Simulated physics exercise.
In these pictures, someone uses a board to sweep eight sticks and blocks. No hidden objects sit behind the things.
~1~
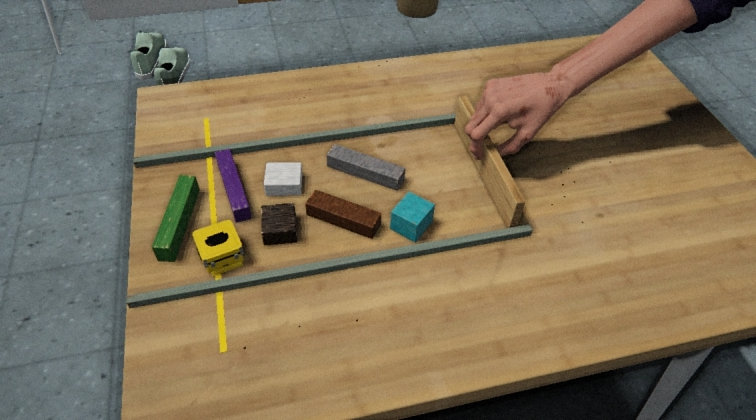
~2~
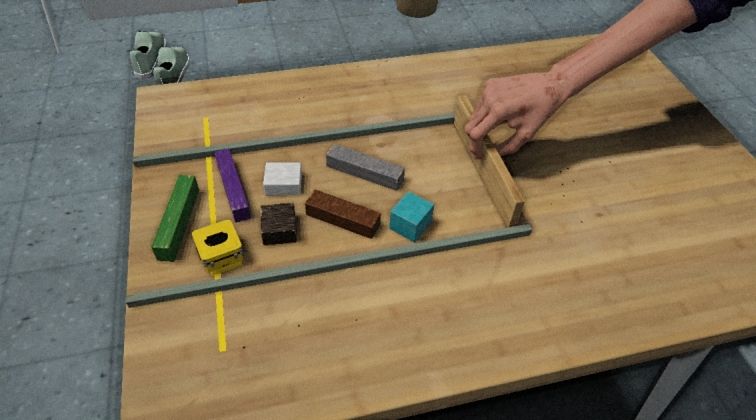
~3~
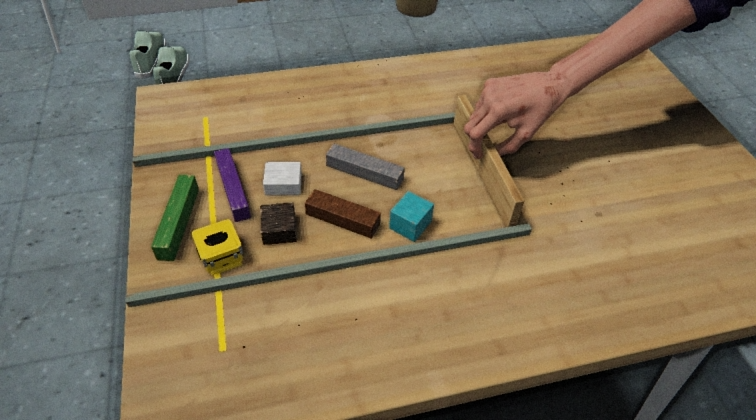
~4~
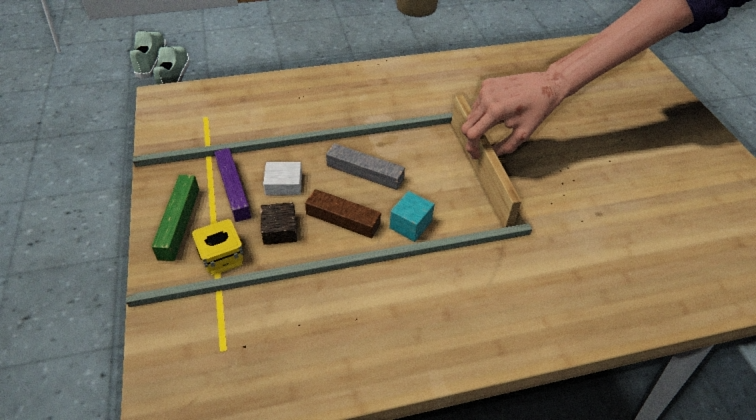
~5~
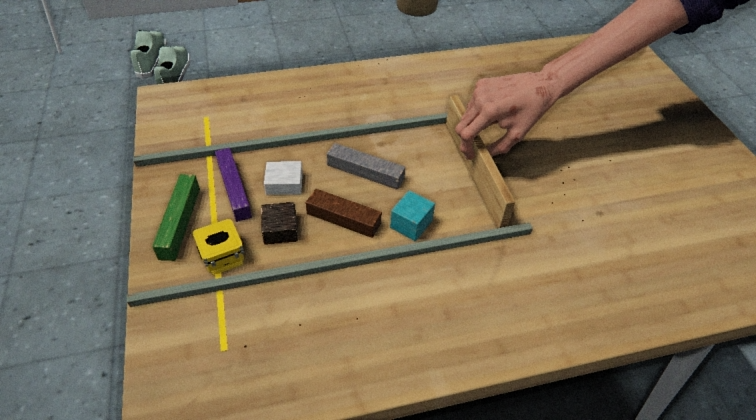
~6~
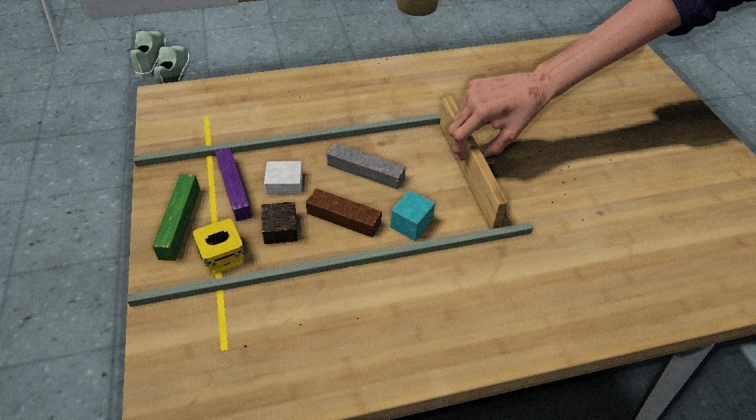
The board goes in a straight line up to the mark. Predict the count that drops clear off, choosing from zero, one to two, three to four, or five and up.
The count is one to two.
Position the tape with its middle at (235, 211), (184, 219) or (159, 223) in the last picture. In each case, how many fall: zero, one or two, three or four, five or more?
Falls: Not one; either three or four; five or over.
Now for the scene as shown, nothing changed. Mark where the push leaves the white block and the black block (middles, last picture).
The white block ends at (173, 180) and the black block at (162, 250).
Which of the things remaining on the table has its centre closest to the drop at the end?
It's the purple bar.
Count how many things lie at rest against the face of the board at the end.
Well, it touches 3.
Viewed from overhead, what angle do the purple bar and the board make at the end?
Angle: Close to 0 degrees.
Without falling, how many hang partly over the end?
In total, 0 of them.
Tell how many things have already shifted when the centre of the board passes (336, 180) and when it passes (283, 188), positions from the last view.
The first number is 5, the next one 7.
Soon after, none off yet; green bar at rest near (178, 216); yellow case at rest near (220, 247); purple bar at rest near (233, 183).
Then, none off yet; green bar at rest near (178, 216); yellow case moving near (211, 250); purple bar moving near (226, 185).
At rest, the number that fall off is one or two; fallen, yellow case and green bar.
